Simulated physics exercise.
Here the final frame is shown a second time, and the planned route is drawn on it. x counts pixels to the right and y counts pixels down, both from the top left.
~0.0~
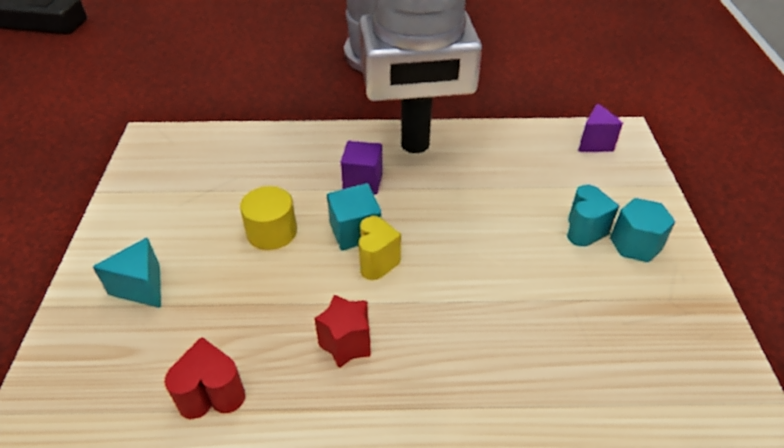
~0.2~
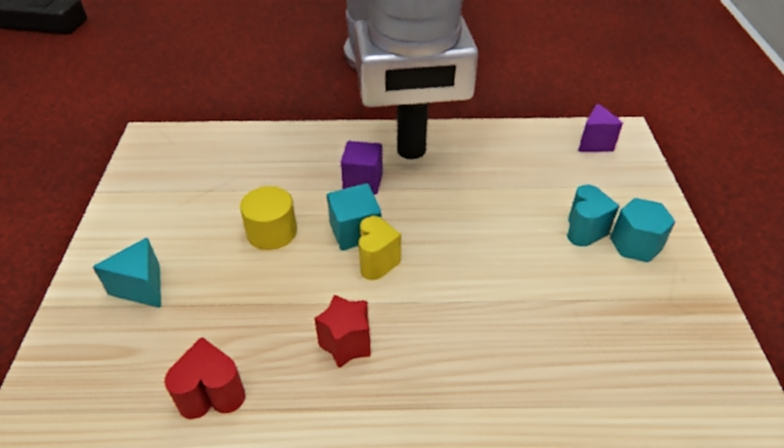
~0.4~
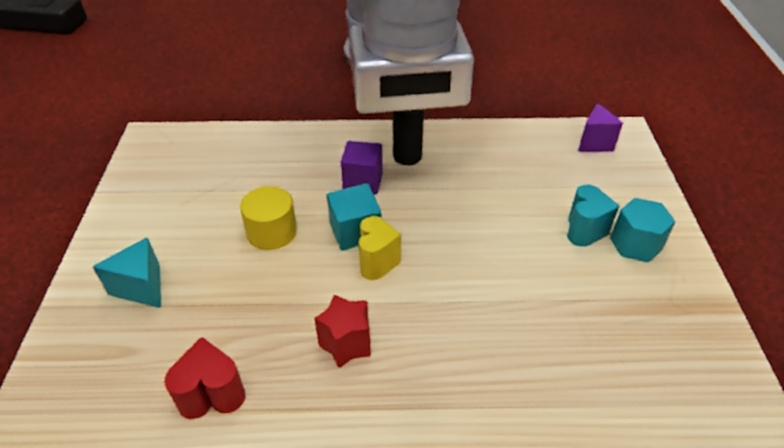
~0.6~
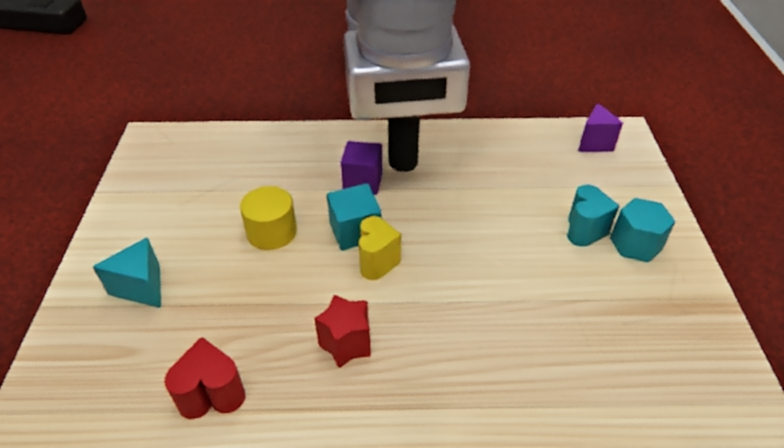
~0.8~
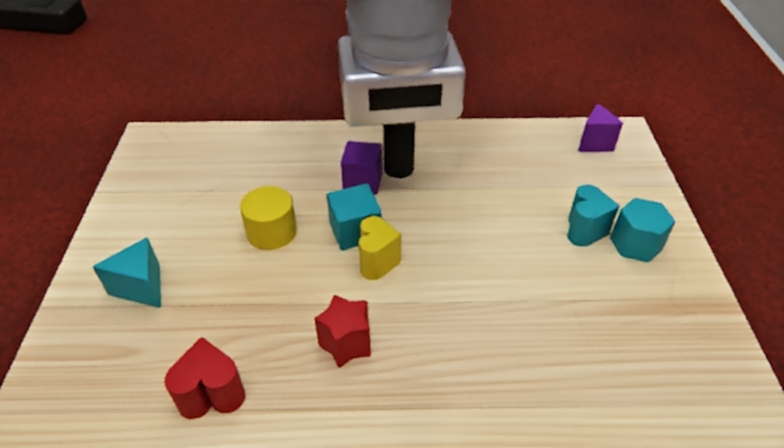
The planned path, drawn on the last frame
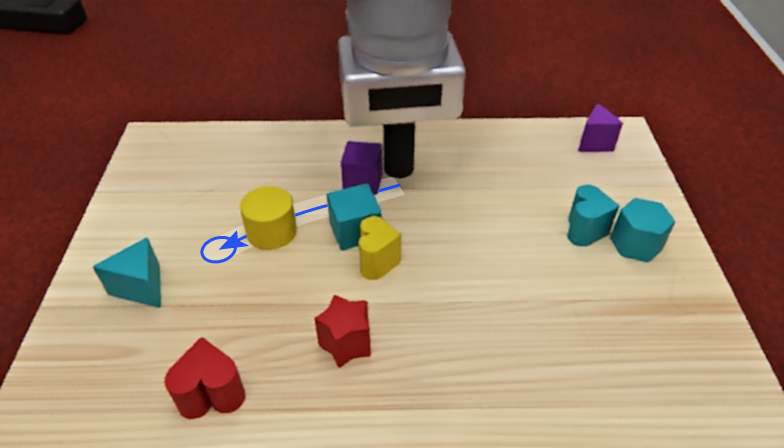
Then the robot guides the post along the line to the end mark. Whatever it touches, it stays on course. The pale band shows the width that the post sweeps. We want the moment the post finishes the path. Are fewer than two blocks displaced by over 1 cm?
My answer is no.
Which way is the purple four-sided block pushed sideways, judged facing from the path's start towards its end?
Toward the right.
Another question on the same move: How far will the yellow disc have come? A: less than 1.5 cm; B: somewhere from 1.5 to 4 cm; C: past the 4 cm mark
C: Past the 4 cm mark.
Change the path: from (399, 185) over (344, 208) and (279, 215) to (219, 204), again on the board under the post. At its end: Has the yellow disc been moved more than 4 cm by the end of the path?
No, that is not what happens.
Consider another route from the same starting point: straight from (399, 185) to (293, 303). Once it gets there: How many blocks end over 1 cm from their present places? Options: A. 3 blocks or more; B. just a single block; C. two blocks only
My answer is option B.
The line goes from (399, 185) via (340, 202) and (280, 221), ending at (219, 249).
The first path, step by step. One third of the way, post at (339, 186); purple four-sided block at (328, 152), turned 60° clockwise.
Two thirds of the way, post at (276, 205); yellow disc at (241, 215); purple four-sided block at (328, 152), turned 60° clockwise.
At the end, post at (214, 234); yellow disc at (186, 252); turquoise four-sided block unmoved; purple four-sided block at (328, 152), turned 60° clockwise.
